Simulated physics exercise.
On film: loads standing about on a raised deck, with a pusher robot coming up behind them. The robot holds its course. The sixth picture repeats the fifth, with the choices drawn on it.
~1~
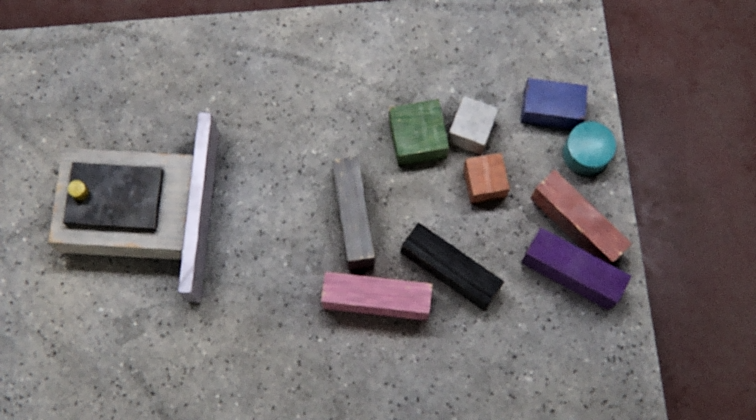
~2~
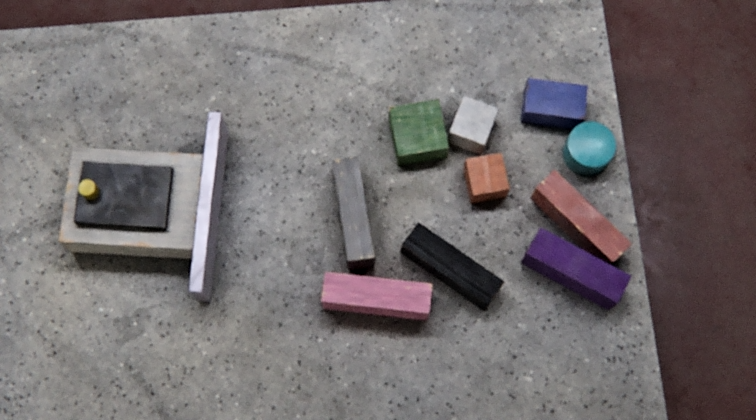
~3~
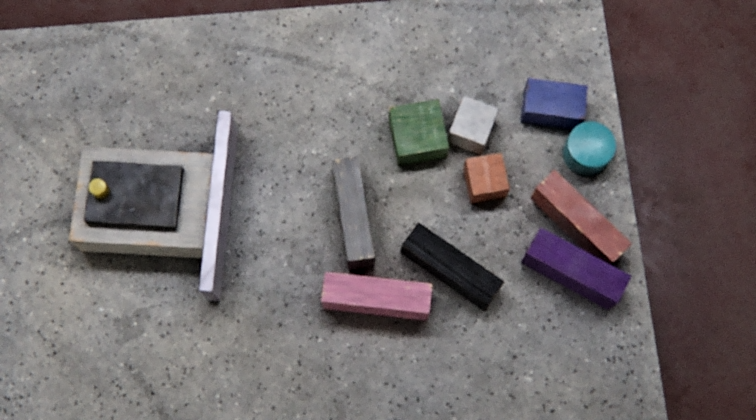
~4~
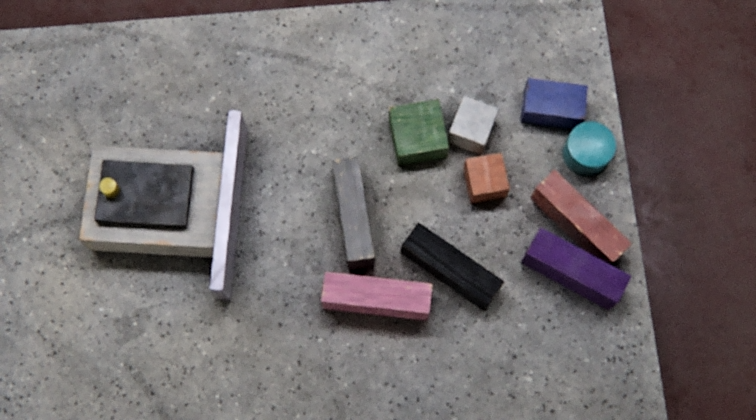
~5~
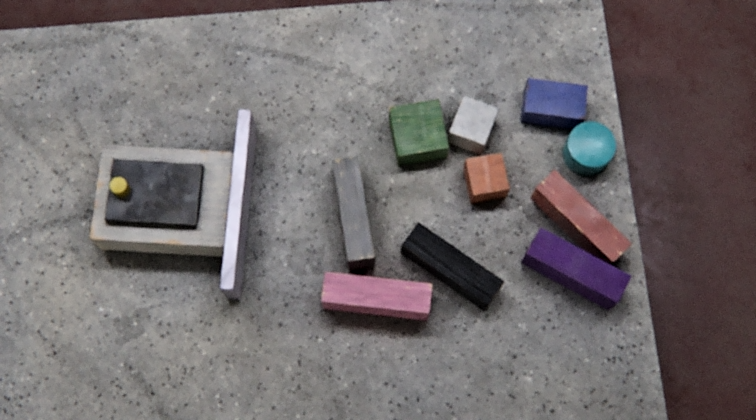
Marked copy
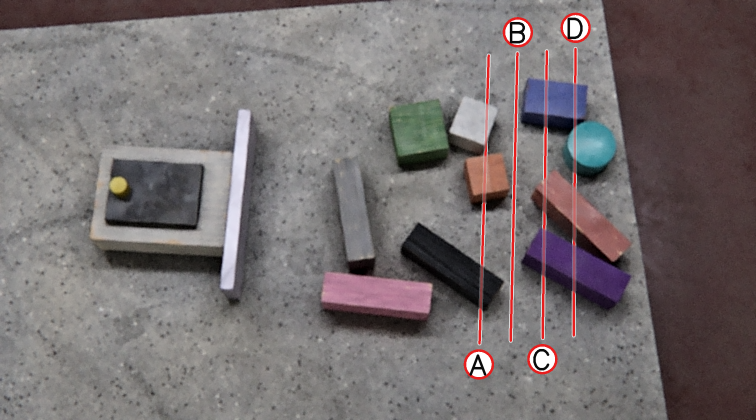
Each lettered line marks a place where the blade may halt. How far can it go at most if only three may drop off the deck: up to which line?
At C, and not beyond.
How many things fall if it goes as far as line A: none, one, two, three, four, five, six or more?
In all, none.
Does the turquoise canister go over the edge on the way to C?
Yes.
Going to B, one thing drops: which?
The blue crate.
On the marked copy, A at (484, 194); B at (514, 191); C at (545, 189); D at (575, 186).
With C. Early on, robot (274, 184); pink bar (402, 299); grey bar (368, 214).
Further on, robot (387, 175); blue crate (584, 101); white crate (536, 124).
At the end, robot (473, 168); turquoise canister over the edge; blue crate over the edge; three fallen.
As for the rest, A is within the limit but short; B is within the limit but short; D drops four.
